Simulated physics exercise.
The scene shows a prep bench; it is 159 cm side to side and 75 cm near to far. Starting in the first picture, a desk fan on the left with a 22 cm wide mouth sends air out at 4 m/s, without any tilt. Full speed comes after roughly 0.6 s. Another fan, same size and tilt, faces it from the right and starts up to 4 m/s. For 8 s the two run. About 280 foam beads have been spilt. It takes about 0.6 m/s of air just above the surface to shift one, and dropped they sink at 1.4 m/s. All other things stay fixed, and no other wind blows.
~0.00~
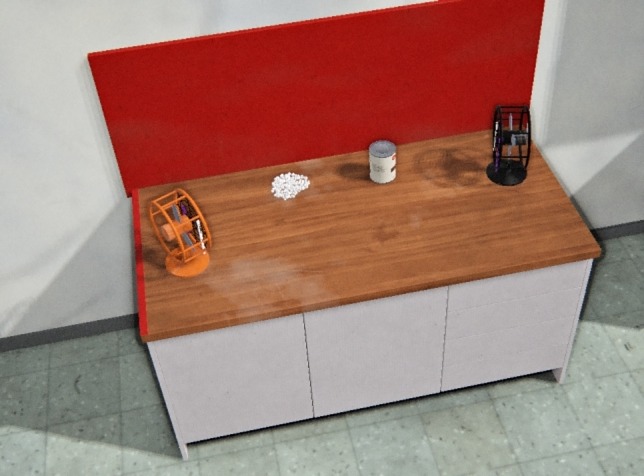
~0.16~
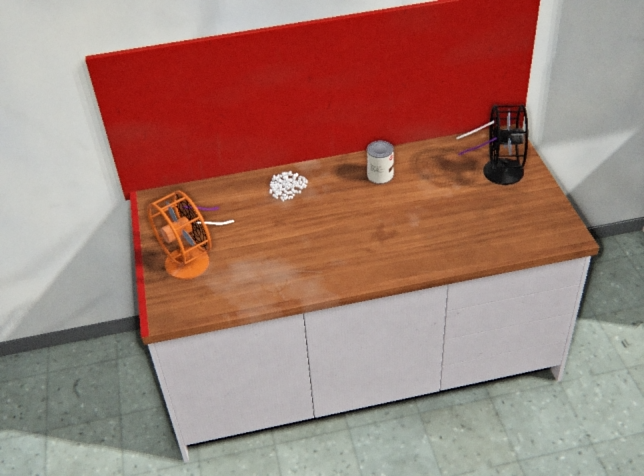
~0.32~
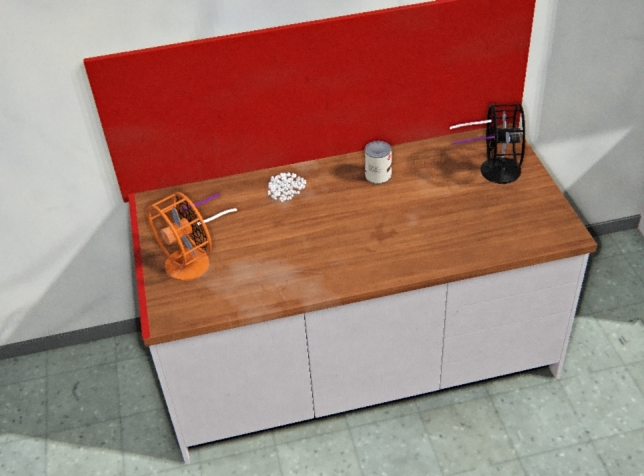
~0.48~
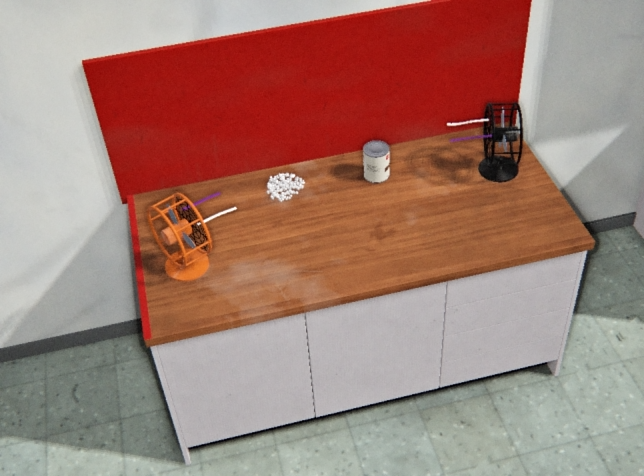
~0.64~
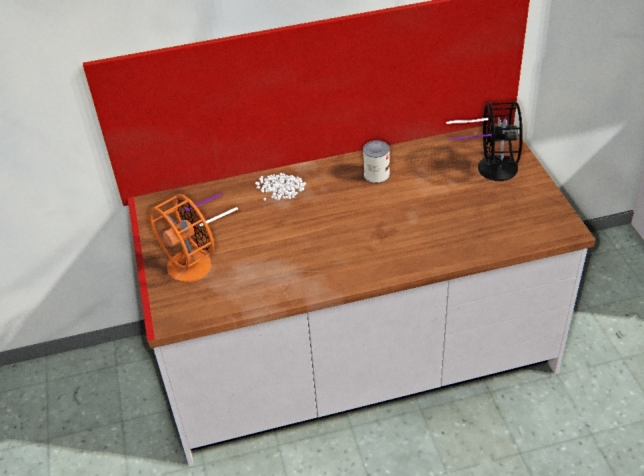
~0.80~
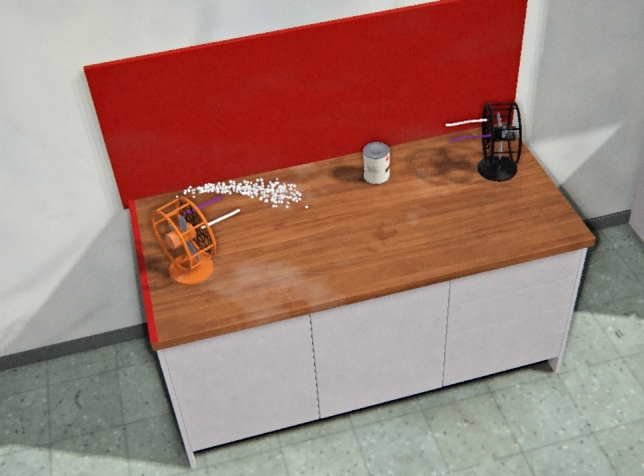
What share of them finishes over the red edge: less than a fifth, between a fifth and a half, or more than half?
More than half.
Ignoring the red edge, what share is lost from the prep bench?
Roughly 5 %.
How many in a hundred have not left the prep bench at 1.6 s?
Near 5 per cent, more or less.
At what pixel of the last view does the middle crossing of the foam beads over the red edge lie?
I'd point to somewhere near (129, 209).
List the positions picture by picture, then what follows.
In the first frame, the middle of the foam beads is near (289, 185), none has stirred yet, the mouth of the desk fan is at (179, 227) and that of the second one at (511, 138).
In the second frame, the middle of the foam beads is near (287, 183), none has stirred yet and the red edge is centred on (135, 258).
In the third frame, the middle of the foam beads is near (286, 184), none has stirred yet and the top of a tin is at (378, 149).
In the fourth frame, the middle of the foam beads is near (284, 184) and none has stirred yet.
In the fifth frame, the middle of the foam beads is near (284, 186), the farthest in sight from the desk fan is at (300, 181) and about 35 % have left their places.
In the sixth frame, the middle of the foam beads is near (254, 189), the farthest in sight from the desk fan is at (294, 186) and about 95 % have left their places.
After 1.6 s, 5 % are still on the top, 92 % are over the red edge.
After 2.6 s, 2 % are still on the top, 94 % are over the red edge.
After 4.4 s, 1 % are still on the top, 94 % are over the red edge.
After 8.0 s, at the end, 94 % are over the red edge.
